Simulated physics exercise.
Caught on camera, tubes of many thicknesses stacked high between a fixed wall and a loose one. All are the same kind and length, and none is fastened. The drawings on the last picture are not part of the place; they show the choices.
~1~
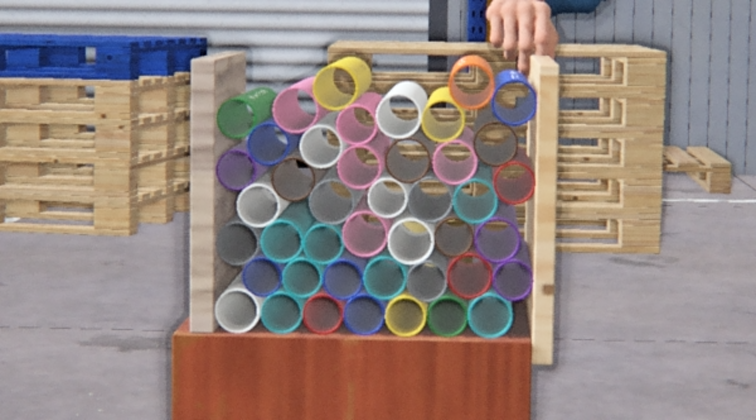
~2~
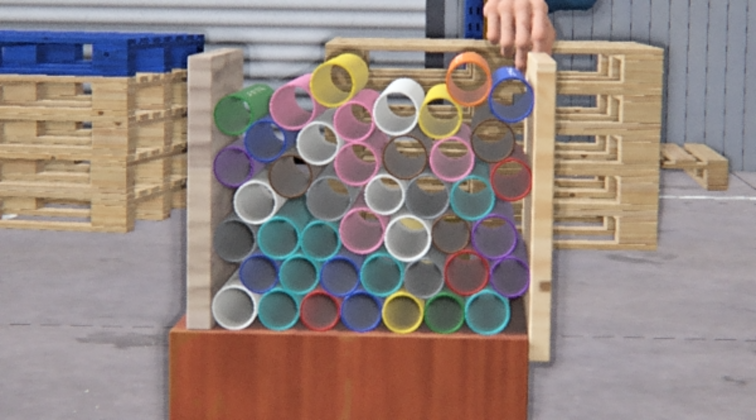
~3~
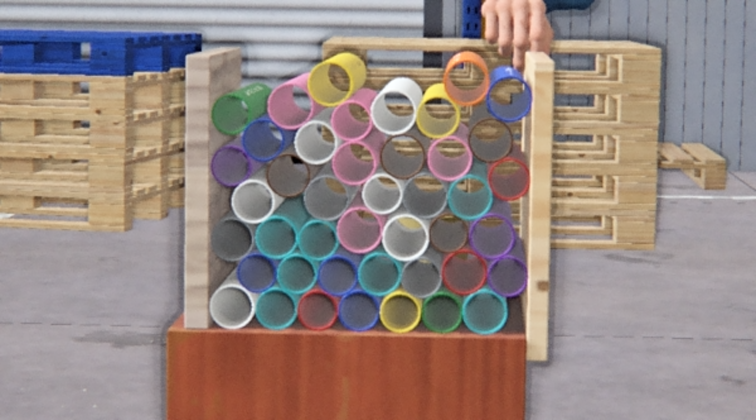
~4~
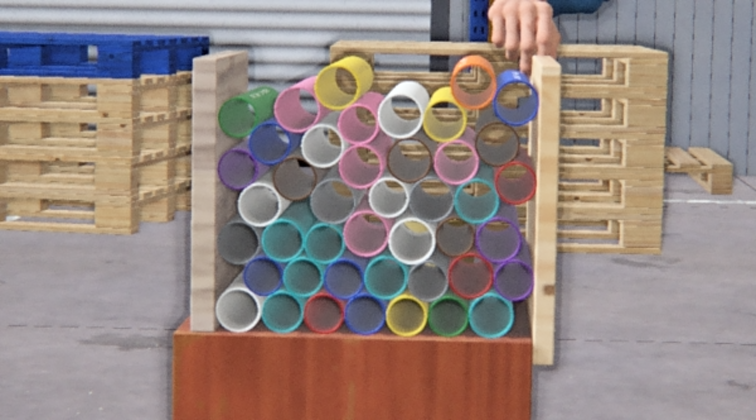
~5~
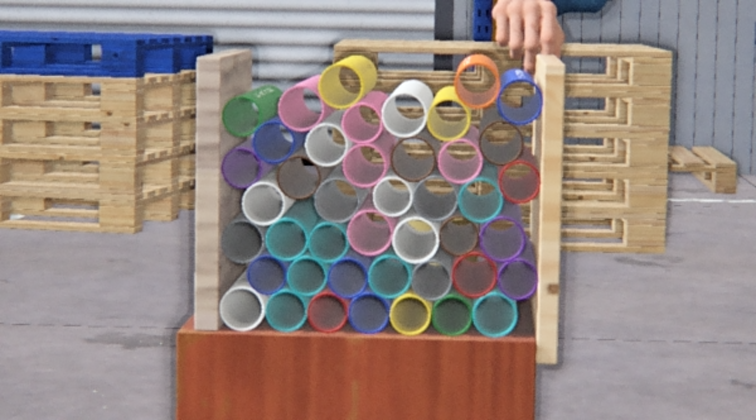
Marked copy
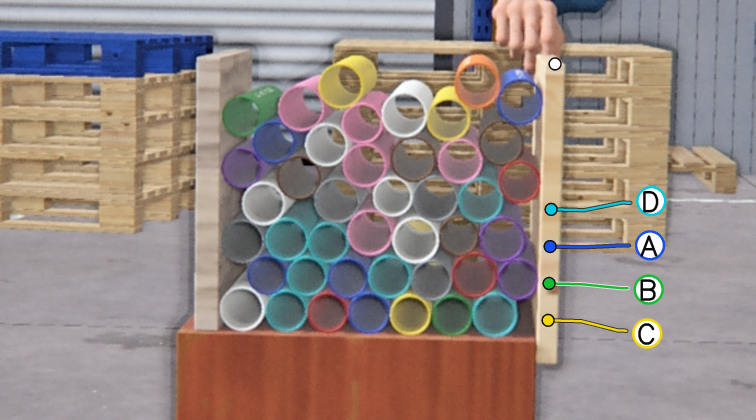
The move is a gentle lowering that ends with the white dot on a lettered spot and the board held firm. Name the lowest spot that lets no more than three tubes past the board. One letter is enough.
Stop at D.
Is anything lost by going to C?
Yes, at C.
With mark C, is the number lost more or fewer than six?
At C, more than six.
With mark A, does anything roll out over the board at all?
Yes.
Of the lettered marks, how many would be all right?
One of them.
On the copy, A at (550, 246); B at (549, 283); C at (548, 320); D at (551, 209); the white dot at (555, 64).
On D. First, top of the board (543, 131).
Then, top of the board (541, 206).
Finally, top of the board (541, 208), one out over the board.
By contrast, A four out over the board; B four out over the board; C more than three out over the board.
